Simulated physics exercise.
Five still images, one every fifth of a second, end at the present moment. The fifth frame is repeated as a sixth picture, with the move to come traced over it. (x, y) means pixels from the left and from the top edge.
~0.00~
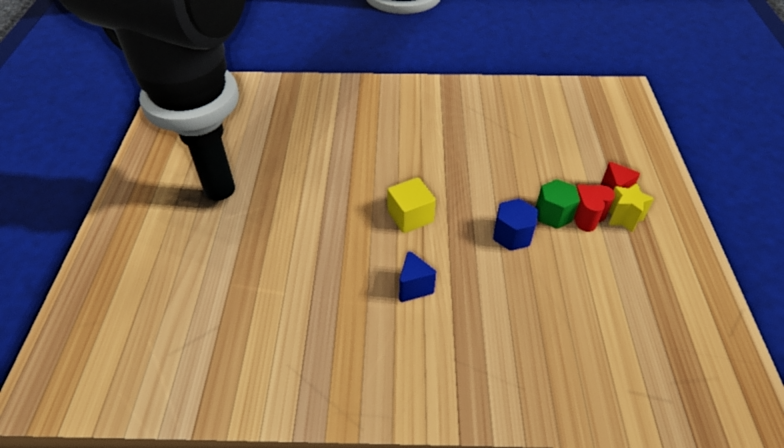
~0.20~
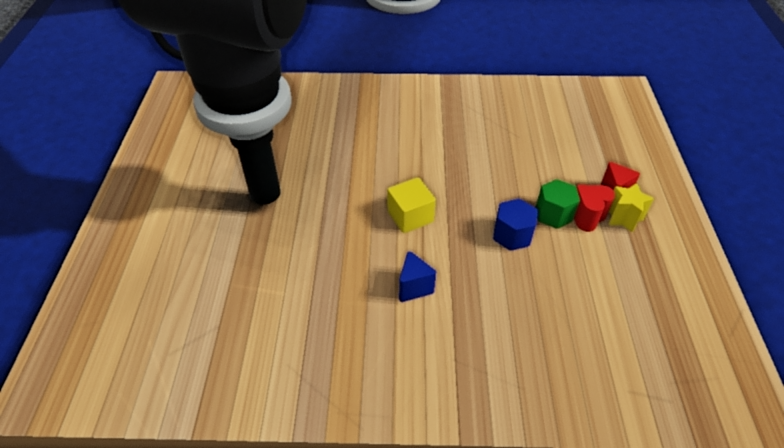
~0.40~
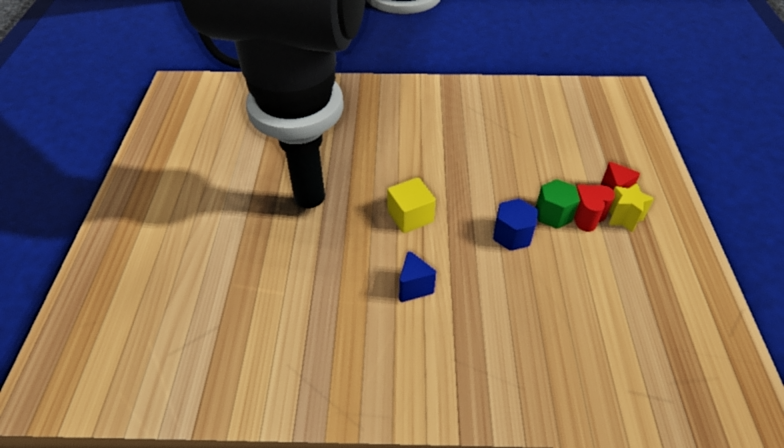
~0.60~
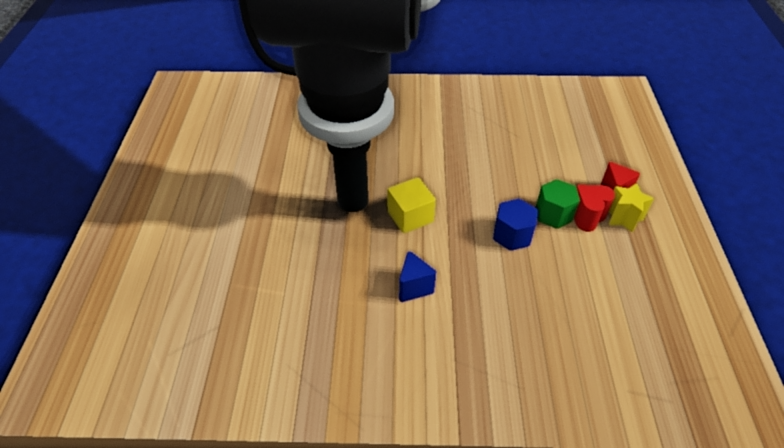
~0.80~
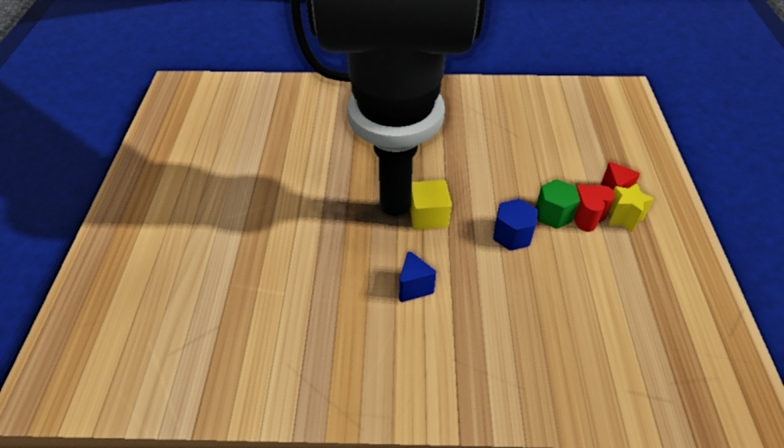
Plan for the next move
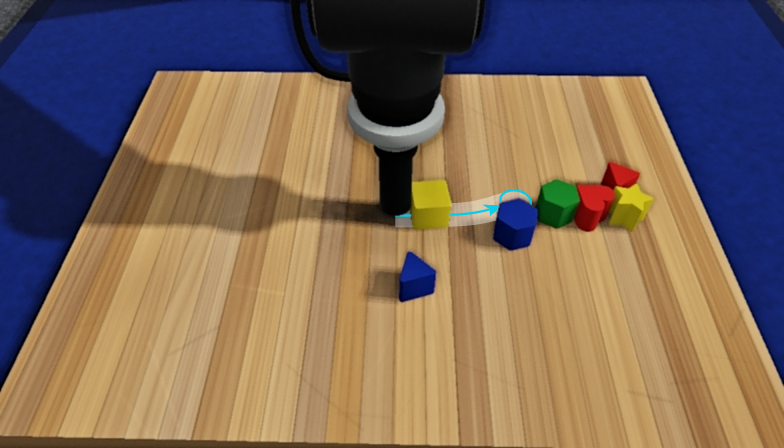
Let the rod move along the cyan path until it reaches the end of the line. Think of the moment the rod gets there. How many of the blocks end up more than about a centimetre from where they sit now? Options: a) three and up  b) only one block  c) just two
a.
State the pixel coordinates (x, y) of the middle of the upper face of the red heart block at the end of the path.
That would be at about pixel (626, 200).
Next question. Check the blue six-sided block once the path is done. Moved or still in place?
That one moves away.
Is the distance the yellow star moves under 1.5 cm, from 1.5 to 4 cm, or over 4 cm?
The shift is from 1.5 to 4 cm.
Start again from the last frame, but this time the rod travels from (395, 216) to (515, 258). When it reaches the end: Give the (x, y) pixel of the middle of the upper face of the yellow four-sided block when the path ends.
Final place: (481, 195).
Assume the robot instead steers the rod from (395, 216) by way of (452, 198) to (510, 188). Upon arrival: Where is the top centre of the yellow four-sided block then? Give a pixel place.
Roughly at (496, 195).
The drawn path runs from (395, 216) over (437, 215) and (479, 212) to (516, 201).
The first path, step by step. One third of the way, rod at (440, 204); yellow four-sided block at (476, 194).
Two thirds of the way, rod at (483, 201); yellow four-sided block at (520, 192), turned 20° clockwise; blue six-sided block at (549, 221), turned 35° clockwise.
At the end, rod at (518, 190); yellow four-sided block at (556, 184), turned 25° clockwise; blue six-sided block at (553, 221), turned 45° clockwise; green six-sided block at (593, 190), turned 20° clockwise; red heart block at (626, 200), turned 20° clockwise; yellow star at (657, 197), turned 20° anticlockwise.
